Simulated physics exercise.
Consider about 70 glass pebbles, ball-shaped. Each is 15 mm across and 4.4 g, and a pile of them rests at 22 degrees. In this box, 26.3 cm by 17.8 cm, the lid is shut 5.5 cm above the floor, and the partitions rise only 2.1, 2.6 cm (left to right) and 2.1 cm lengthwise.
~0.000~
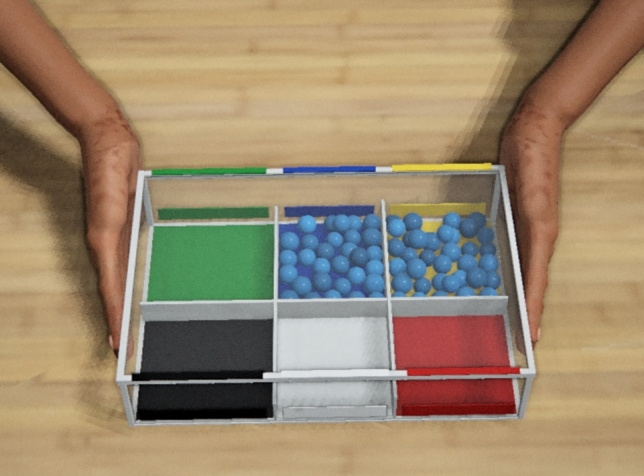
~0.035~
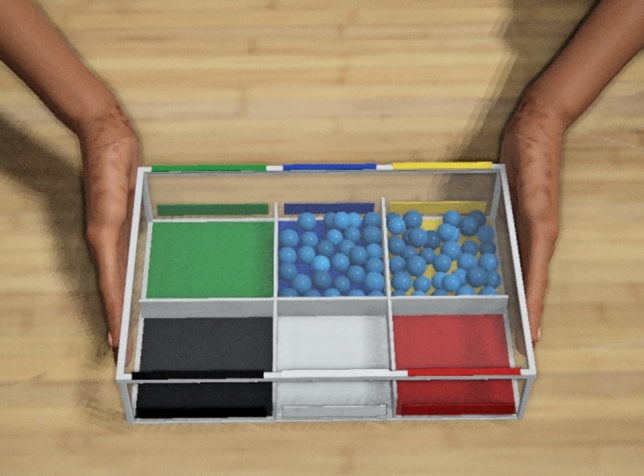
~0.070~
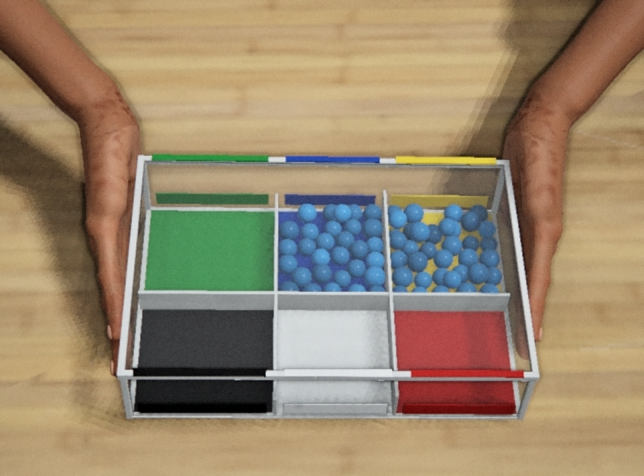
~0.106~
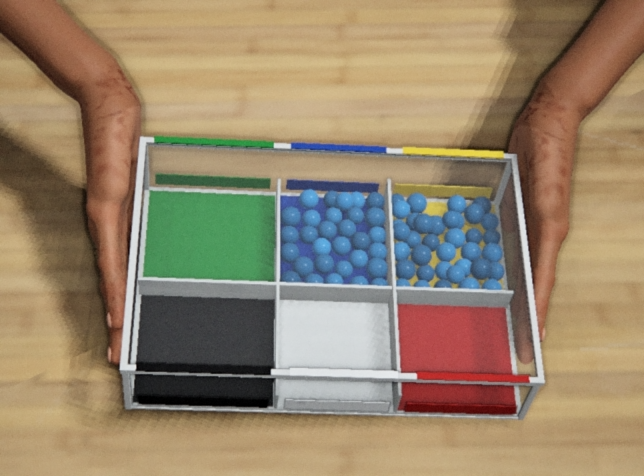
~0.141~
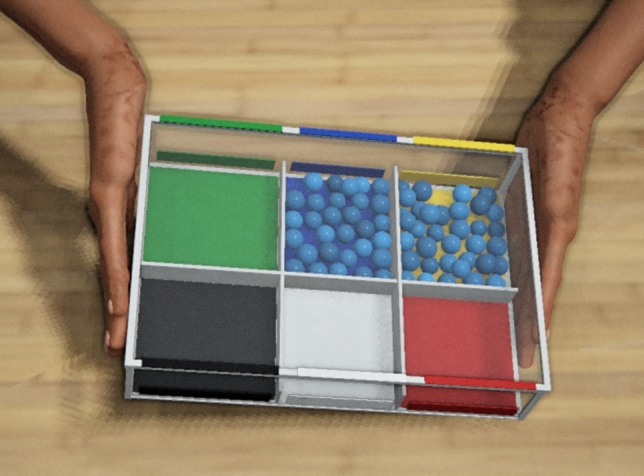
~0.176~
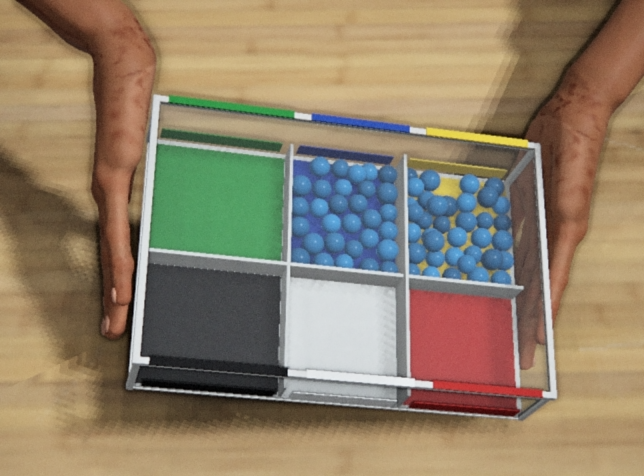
On a wooden surface, two hands tilting and turning a clear divided box, blue balls staying in the blue and yellow compartments.
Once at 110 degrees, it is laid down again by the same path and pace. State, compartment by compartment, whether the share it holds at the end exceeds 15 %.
Red: Exceeds; blue: Does not exceed; green: Does not exceed; yellow: Does not exceed; white: Does not exceed; black: Does not exceed.
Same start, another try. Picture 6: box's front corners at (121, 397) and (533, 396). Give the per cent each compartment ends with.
By the end, red has 60%, blue has 0%, green has 0%, yellow has 0%, white has 35% and black has 10%.
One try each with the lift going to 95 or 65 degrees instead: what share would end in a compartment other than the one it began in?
Roughly 90 percent, then roughly 30 percent.
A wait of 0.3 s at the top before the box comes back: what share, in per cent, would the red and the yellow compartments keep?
Result - red: 95 %; yellow: 5 %.
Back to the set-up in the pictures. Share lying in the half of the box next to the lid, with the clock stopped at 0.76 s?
About 90 per cent.
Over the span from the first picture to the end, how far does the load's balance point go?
It shifts by roughly 9.5 cm.
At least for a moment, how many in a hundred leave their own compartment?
That share comes to about 90 per cent.
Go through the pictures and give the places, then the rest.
The first frame shows box tilt 0 degrees, front corners at (123, 377) and (528, 370); blue 45 %, yellow 55 %.
The second frame shows box tilt 1 degrees, front corners at (123, 376) and (529, 371).
The third frame shows box tilt 4 degrees, front corners at (124, 372) and (532, 374), lowest corner right front.
The fourth frame shows box tilt 8 degrees, front corners at (127, 366) and (537, 379), lowest corner right front.
The fifth frame shows box tilt 14 degrees, front corners at (132, 361) and (543, 386), lowest corner right front.
The sixth frame shows box tilt 21 degrees, front corners at (139, 358) and (549, 393), lowest corner right front; blue 45 %, yellow 55 %. The box's pace is about 180 degrees a second.
After 0.76 s, tilt 110 degrees; red 30 %, blue 20 %, yellow 35 %, white 15 %.
Then, at 1.15 s, tilt 48 degrees; red 85 %, yellow 10 %, white 5 %.
After 1.63 s, tilt 0 degrees; red 90 %, yellow 10 %, white 5 %.
In the end, at 2.5 s, red 90 %, blue 0 %, green 0 %, yellow 10 %, white 5 %, black 0 %.
